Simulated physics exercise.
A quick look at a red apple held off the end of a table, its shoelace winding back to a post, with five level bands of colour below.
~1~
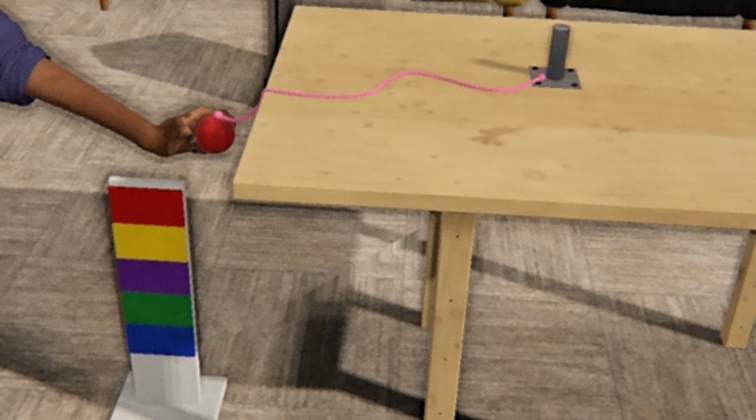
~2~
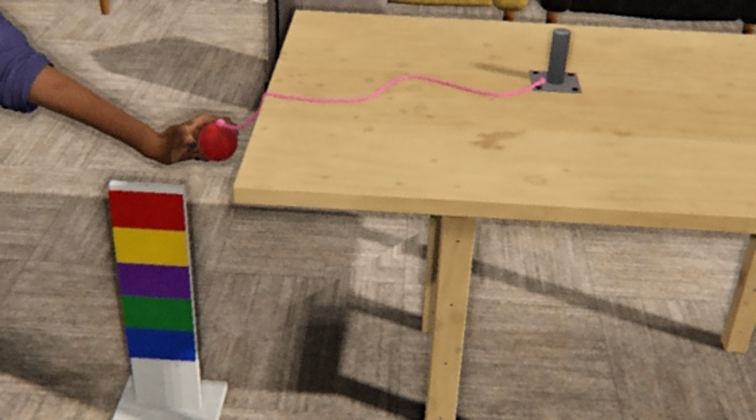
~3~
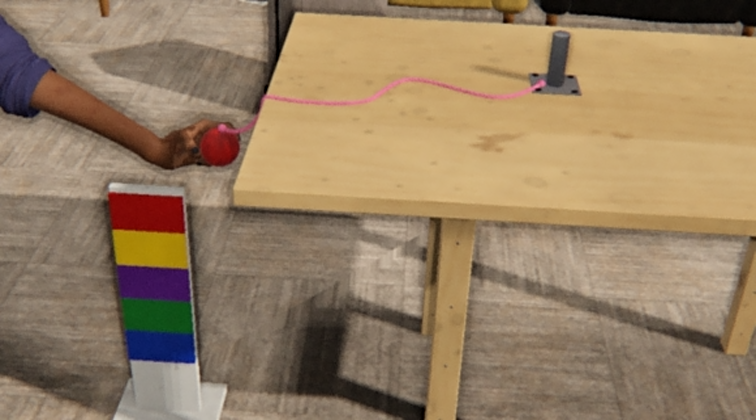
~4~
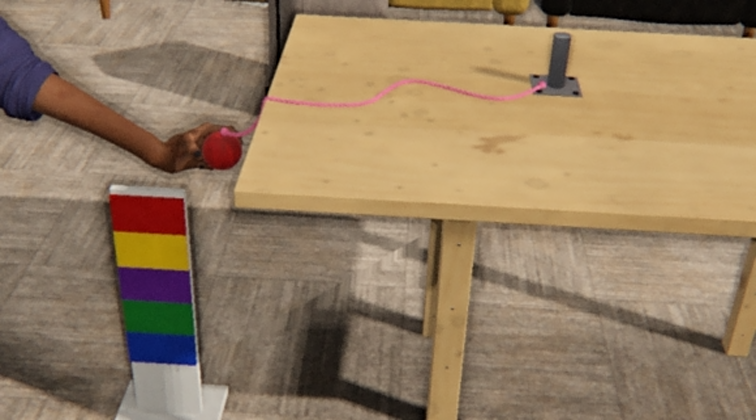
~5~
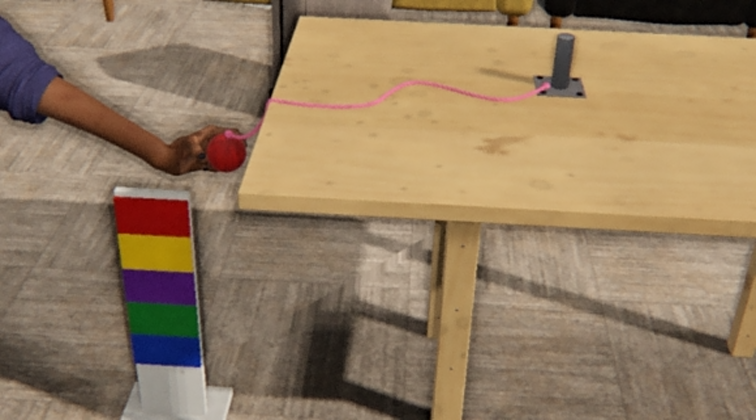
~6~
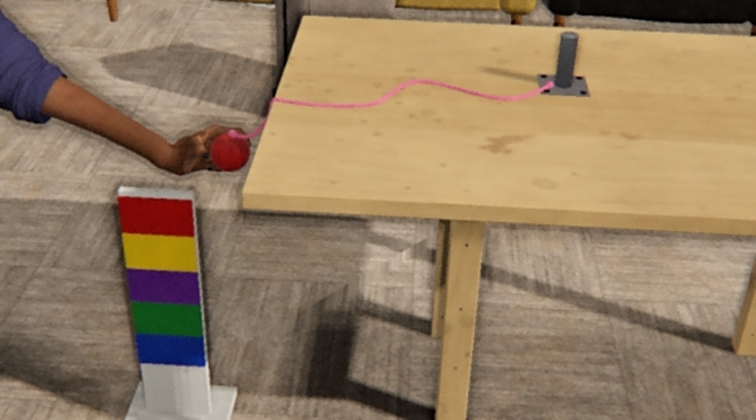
The clip opens with a hand holding a small round red object just off the left end of a wooden table, its pink cord winding back to a post. The view shifts very slightly as the hand dips a touch above the five-coloured upright board, still gripping the object, while the cord stays slack.
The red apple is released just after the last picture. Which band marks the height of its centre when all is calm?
At red.
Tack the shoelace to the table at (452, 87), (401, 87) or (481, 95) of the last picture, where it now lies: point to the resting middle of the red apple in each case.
The places are (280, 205), (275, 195) and (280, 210).
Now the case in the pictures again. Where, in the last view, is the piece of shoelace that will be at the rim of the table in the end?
Near (325, 106).
Soon after, apple near (250, 211); level with red.
Then, apple near (295, 215); level with red.
Further on, apple near (289, 217); level with red.
At rest, apple near (282, 218); level with red. Its centre hangs level with the red band.
